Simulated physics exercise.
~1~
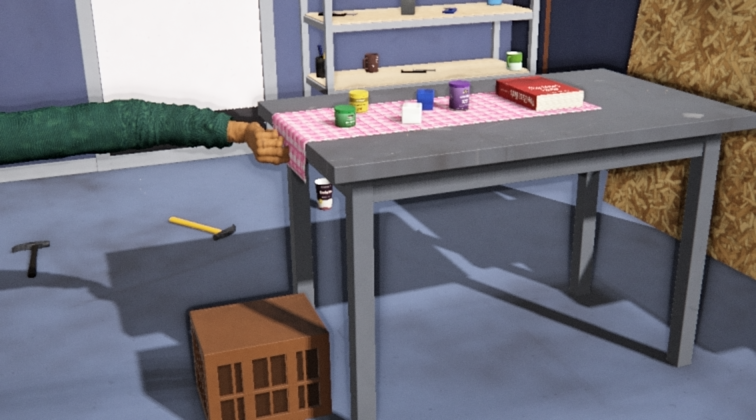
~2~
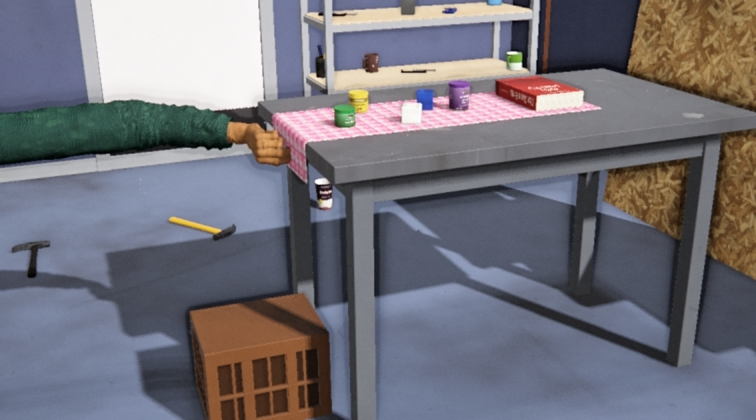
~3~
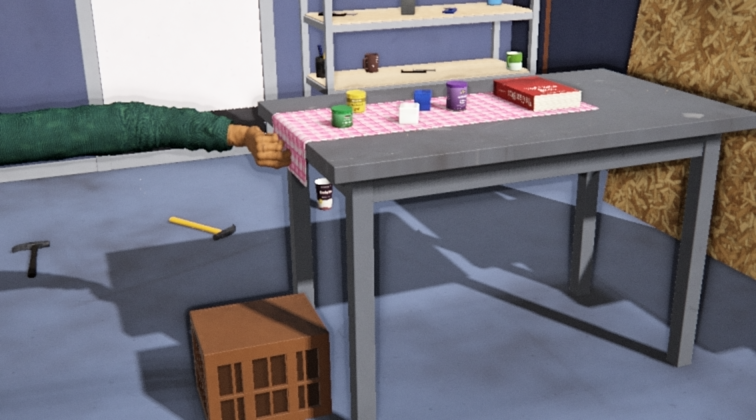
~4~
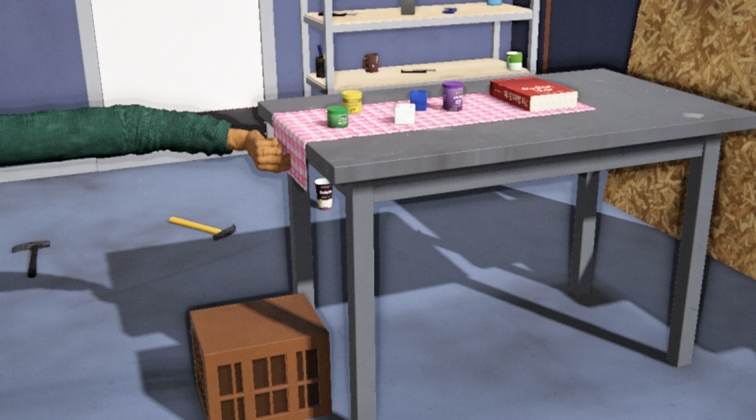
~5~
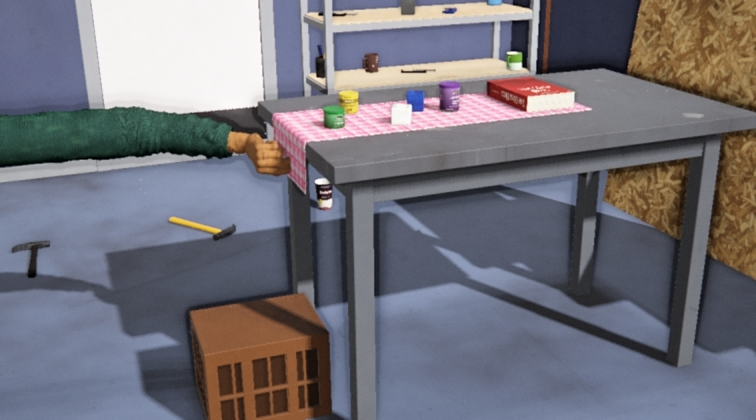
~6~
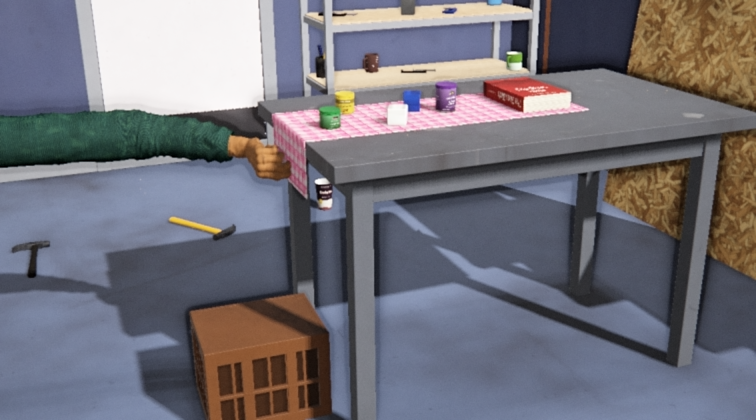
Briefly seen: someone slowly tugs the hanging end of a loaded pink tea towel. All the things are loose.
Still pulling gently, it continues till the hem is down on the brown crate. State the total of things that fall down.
Off the edge: Four.
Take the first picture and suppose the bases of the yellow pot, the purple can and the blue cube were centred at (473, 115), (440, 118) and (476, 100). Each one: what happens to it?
My call: The yellow pot hangs on; the purple can takes a tumble; the blue cube hangs on.
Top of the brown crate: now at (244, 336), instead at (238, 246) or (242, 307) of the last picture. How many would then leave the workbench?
We'd get 1 in the first case and 3 in the second.
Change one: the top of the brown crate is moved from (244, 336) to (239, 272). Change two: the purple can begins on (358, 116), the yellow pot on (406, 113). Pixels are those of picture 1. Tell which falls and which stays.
The purple can drops off, the yellow pot survives.
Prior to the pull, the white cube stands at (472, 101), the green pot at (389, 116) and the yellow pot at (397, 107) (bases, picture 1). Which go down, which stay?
The white cube stays aboard, the green pot is lost, the yellow pot is lost.
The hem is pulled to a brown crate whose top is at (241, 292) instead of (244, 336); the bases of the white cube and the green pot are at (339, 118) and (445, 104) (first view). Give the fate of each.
White cube is gone, green pot stays.
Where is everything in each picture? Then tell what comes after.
In the first frame, hem (306, 183); green pot (345, 108); yellow pot (359, 92); white cube (412, 105); blue cube (425, 91); purple can (459, 82); top of the crate (244, 336).
In the second frame, hem (307, 183); green pot (345, 108).
In the third frame, hem (306, 187); yellow pot (356, 92).
In the fourth frame, hem (307, 191); white cube (405, 106); top of the crate (244, 336).
In the fifth frame, hem (306, 195); blue cube (415, 92).
In the sixth frame, hem (307, 199); green pot (330, 109); yellow pot (345, 93); white cube (397, 107); blue cube (412, 92); purple can (446, 84).
A little later, hem near (290, 230); green pot gone.
Next, hem near (291, 288); green pot, yellow pot and white cube gone.
When it is over, hem on the crate; green pot, yellow pot, white cube and blue cube gone. It carries off four.
